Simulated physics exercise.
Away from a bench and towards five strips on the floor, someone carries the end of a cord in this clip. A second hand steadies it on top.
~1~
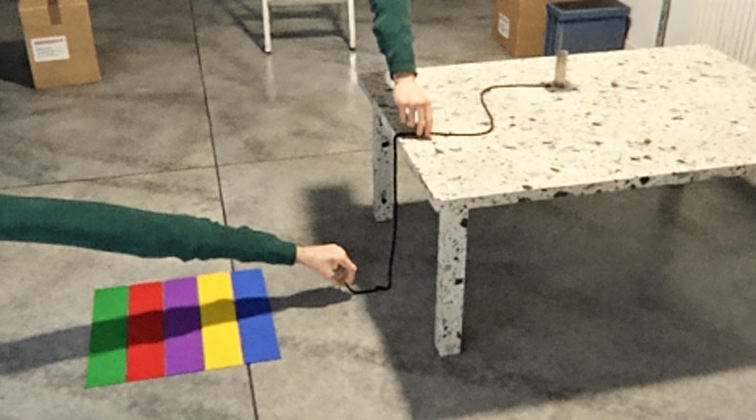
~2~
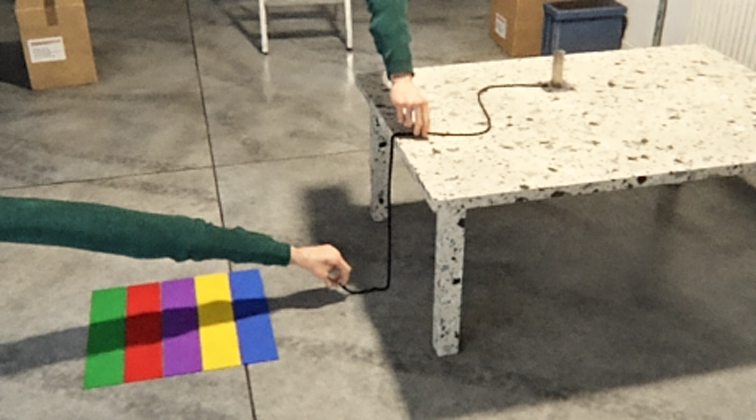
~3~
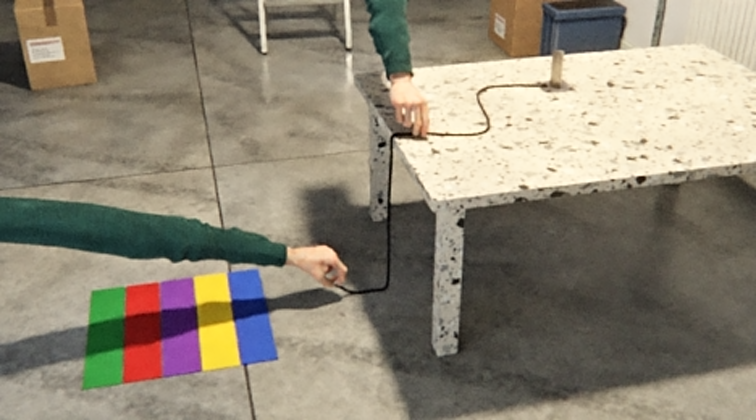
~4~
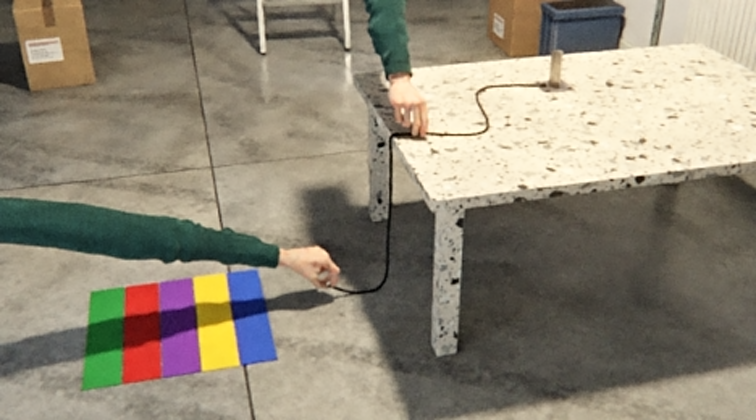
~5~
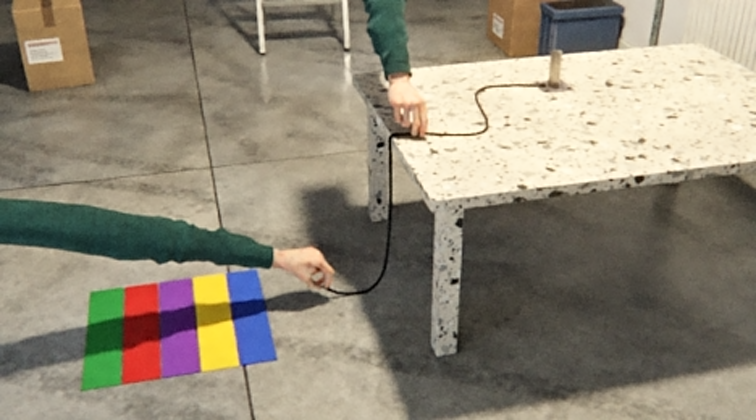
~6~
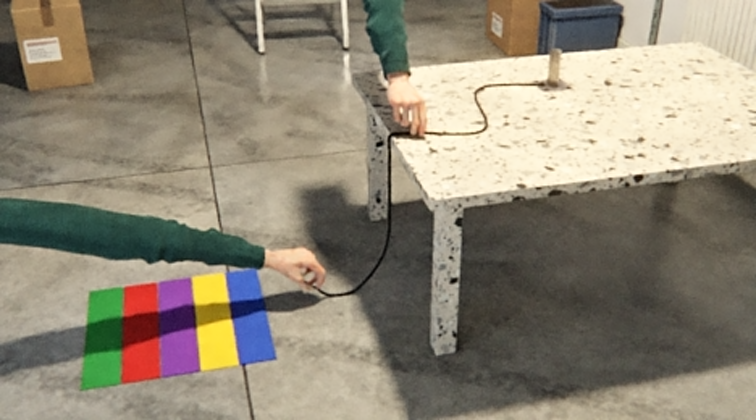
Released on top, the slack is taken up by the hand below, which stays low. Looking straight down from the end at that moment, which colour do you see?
You see red.
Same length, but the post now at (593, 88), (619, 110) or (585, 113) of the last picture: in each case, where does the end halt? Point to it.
Approximate places, in that order: (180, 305), (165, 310), (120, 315).
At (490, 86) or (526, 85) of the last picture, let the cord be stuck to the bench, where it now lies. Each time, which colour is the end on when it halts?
First try red, second try red.
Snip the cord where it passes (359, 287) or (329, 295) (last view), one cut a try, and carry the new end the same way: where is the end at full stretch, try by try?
Roughly (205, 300), (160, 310).
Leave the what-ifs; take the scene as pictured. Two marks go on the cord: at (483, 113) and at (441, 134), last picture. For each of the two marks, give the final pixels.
At (436, 112), then (361, 142).
A little later, end near (212, 301); over yellow.
Next, end near (163, 308); over purple.
When it is tight, end near (135, 312); over red. The red one.
